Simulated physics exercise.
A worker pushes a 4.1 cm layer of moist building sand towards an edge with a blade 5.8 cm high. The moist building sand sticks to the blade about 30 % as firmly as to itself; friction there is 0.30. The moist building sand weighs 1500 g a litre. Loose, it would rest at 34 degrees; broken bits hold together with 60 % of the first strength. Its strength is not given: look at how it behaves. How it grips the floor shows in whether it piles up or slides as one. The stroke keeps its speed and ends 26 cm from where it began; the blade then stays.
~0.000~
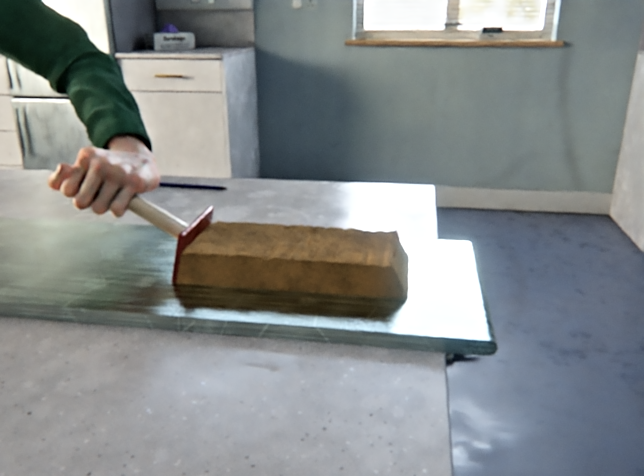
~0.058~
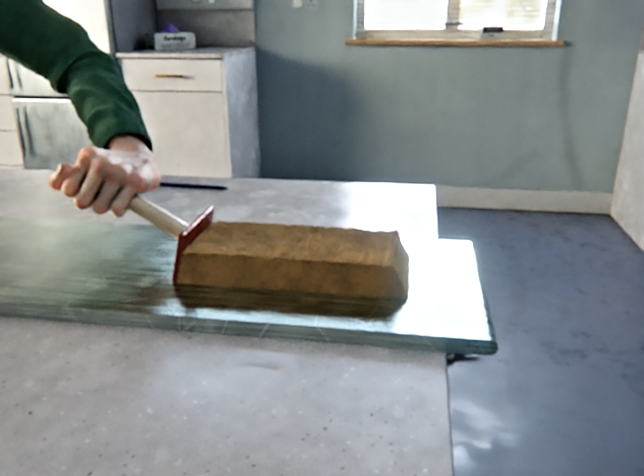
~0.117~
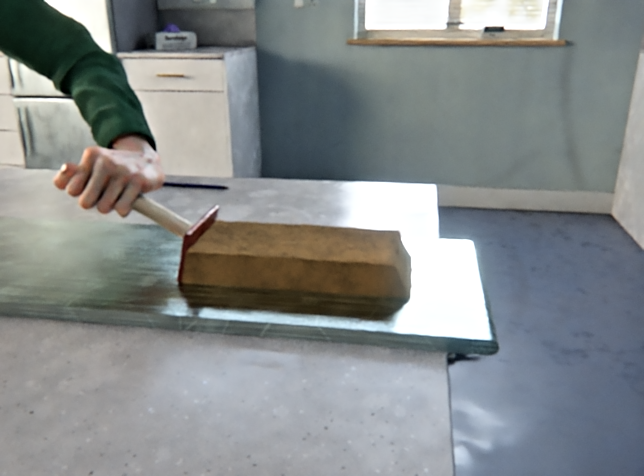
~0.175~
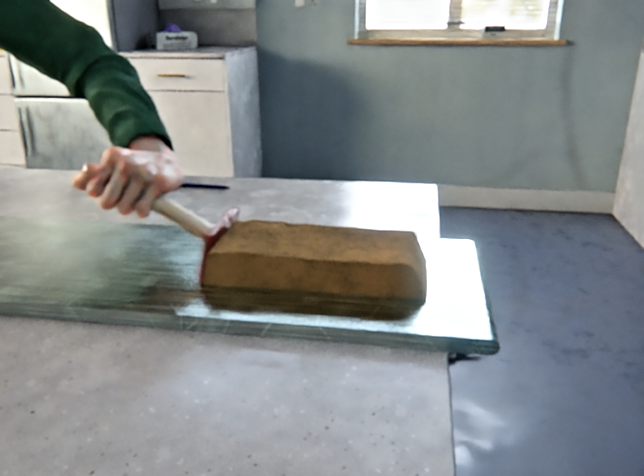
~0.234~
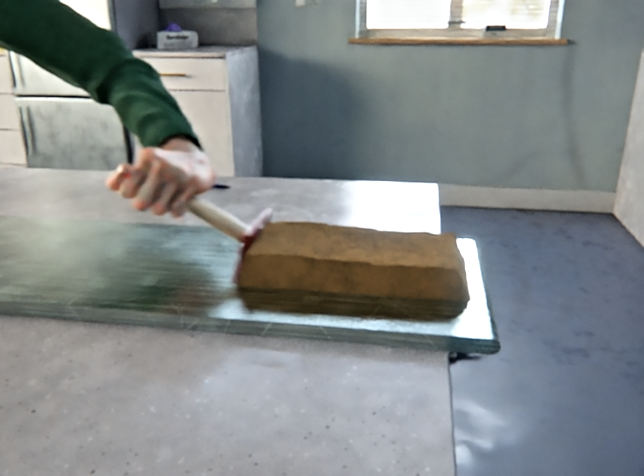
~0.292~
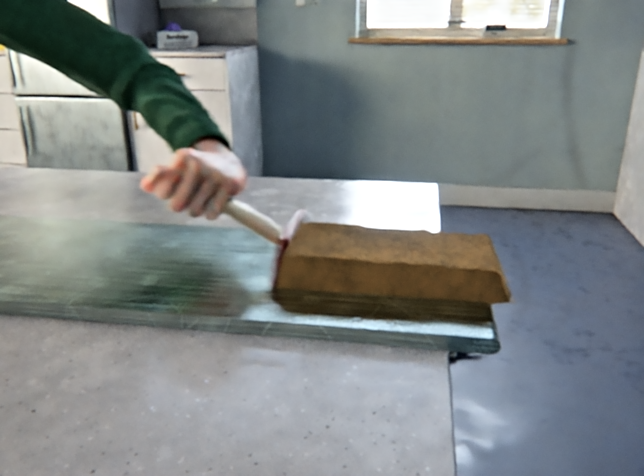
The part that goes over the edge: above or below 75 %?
The part that goes over the edge is above 75 %.
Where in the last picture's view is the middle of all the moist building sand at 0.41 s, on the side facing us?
At about (471, 291).
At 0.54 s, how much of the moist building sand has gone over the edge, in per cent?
Some 40 per cent.
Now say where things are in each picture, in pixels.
In the first picture, foot of the blade at (176, 283), not yet moved; front end of the moist building sand at (406, 296), piled 4.0 cm high.
In the second picture, foot of the blade at (177, 283), not yet moved; front end of the moist building sand at (406, 295), piled 4.0 cm high.
In the third picture, foot of the blade at (181, 283), moved 4 mm; front end of the moist building sand at (407, 295), piled 4.0 cm high.
In the fourth picture, foot of the blade at (202, 284), moved 2.9 cm; front end of the moist building sand at (426, 292), piled 4.2 cm high.
In the fifth picture, foot of the blade at (238, 286), moved 7.3 cm; front end of the moist building sand at (469, 295), piled 4.3 cm high.
In the sixth picture, foot of the blade at (275, 288), moved 12 cm; front end of the moist building sand at (509, 303), piled 4.3 cm high.
By 0.41 s, 0 % has gone over the edge.
By 0.54 s, 42 % has gone over the edge.
By 0.68 s, 69 % has gone over the edge.
By 0.81 s, 100 % has gone over the edge.
By 0.89 s, at the end, 100 % has gone over the edge.
